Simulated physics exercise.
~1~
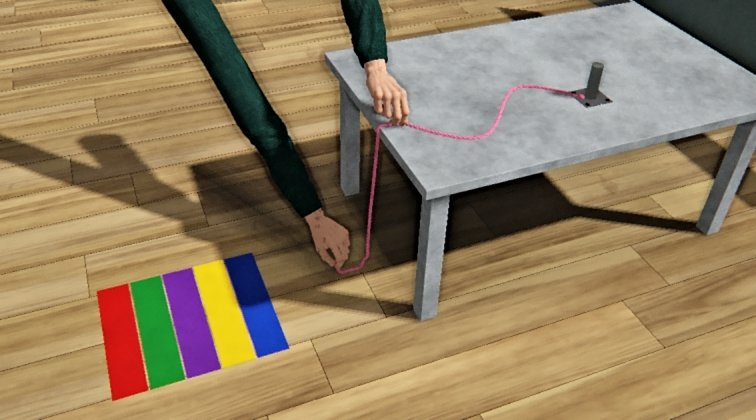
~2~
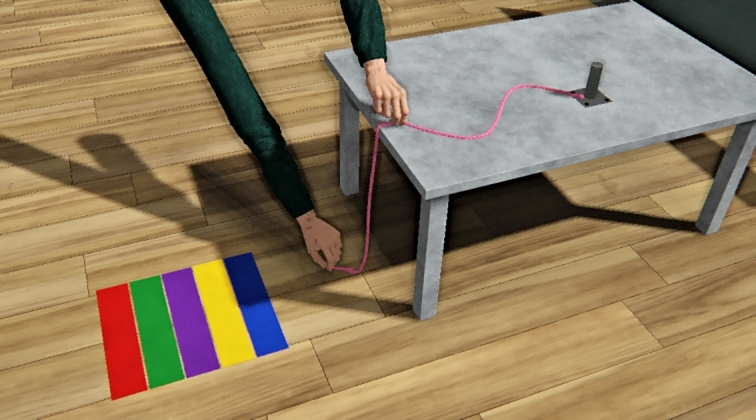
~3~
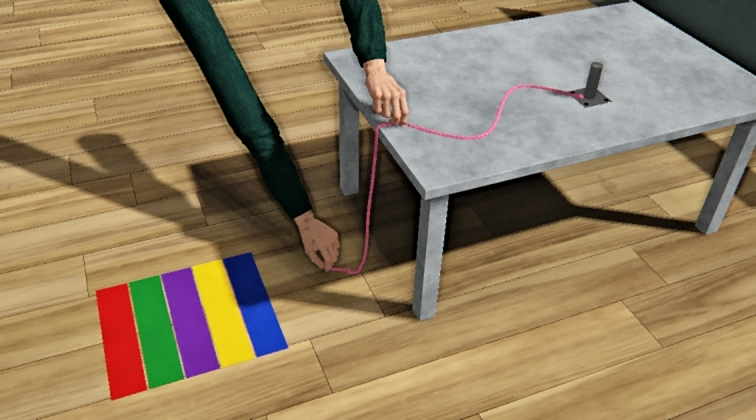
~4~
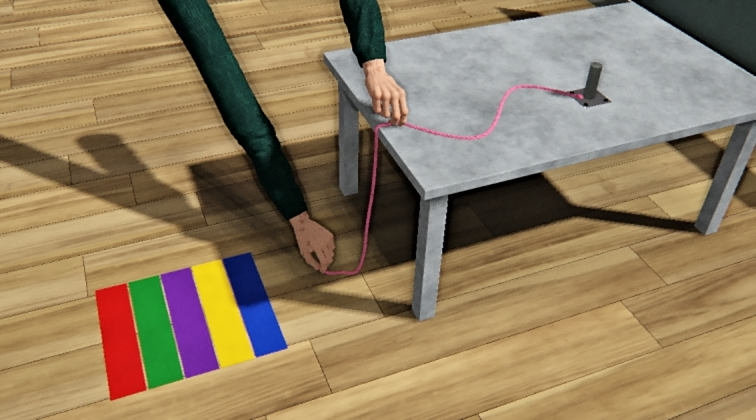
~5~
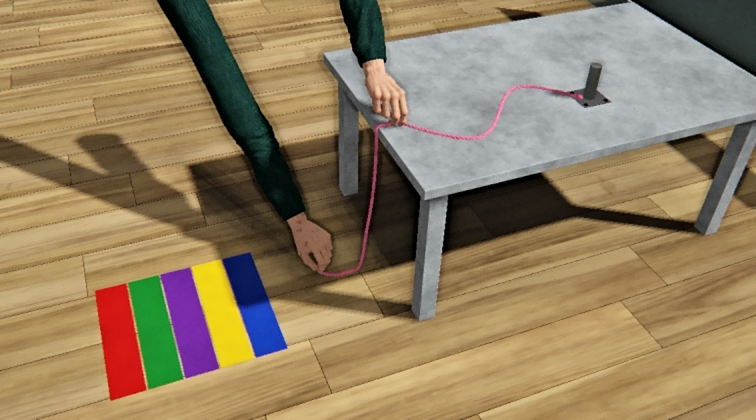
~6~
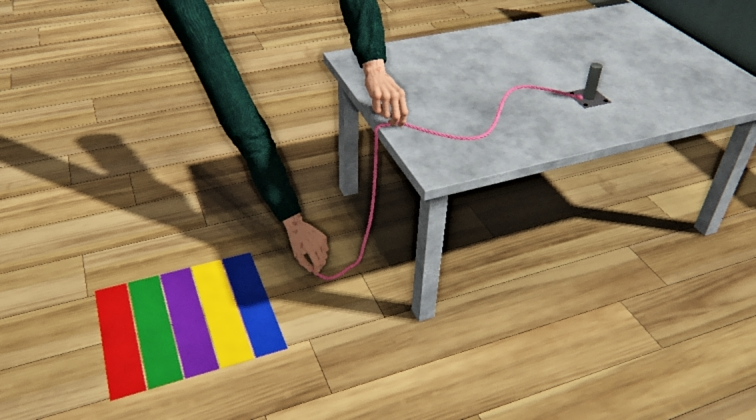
A hand near the floor drawing the end of a pink cord slightly left while another hand pinches it at the table edge.
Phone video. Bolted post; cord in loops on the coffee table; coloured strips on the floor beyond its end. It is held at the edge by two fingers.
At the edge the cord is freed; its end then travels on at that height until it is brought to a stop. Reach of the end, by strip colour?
Green.
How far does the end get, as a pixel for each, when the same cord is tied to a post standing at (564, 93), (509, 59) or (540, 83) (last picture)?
Per try, approx.: (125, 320); (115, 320); (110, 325).
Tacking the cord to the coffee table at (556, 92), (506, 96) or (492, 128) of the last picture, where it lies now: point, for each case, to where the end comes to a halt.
(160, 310), (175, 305), (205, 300).
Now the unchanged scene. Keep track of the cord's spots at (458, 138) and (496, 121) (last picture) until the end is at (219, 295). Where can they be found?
The first lands at (401, 129), while the second lands at (455, 121).
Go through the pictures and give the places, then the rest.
End (335, 265); blue (267, 334); yellow (233, 343); purple (199, 353); green (163, 363); red (127, 374), in the first picture.
End (327, 267); cord through (548, 89) (501, 109) (459, 137) (382, 126) (370, 191) (366, 253), in the second picture.
End (325, 267), in the third picture.
End (320, 268); cord through (548, 89) (500, 109) (459, 138) (381, 126) (373, 191) (364, 253), in the fourth picture.
End (318, 269), in the fifth picture.
End (313, 270); cord through (547, 90) (500, 110) (458, 138) (381, 127) (374, 191) (362, 254), in the sixth picture.
A little later, end near (219, 295); over yellow.
Next, end near (176, 306); over purple.
When it is tight, end near (149, 314); over green. It halts on the green strip.
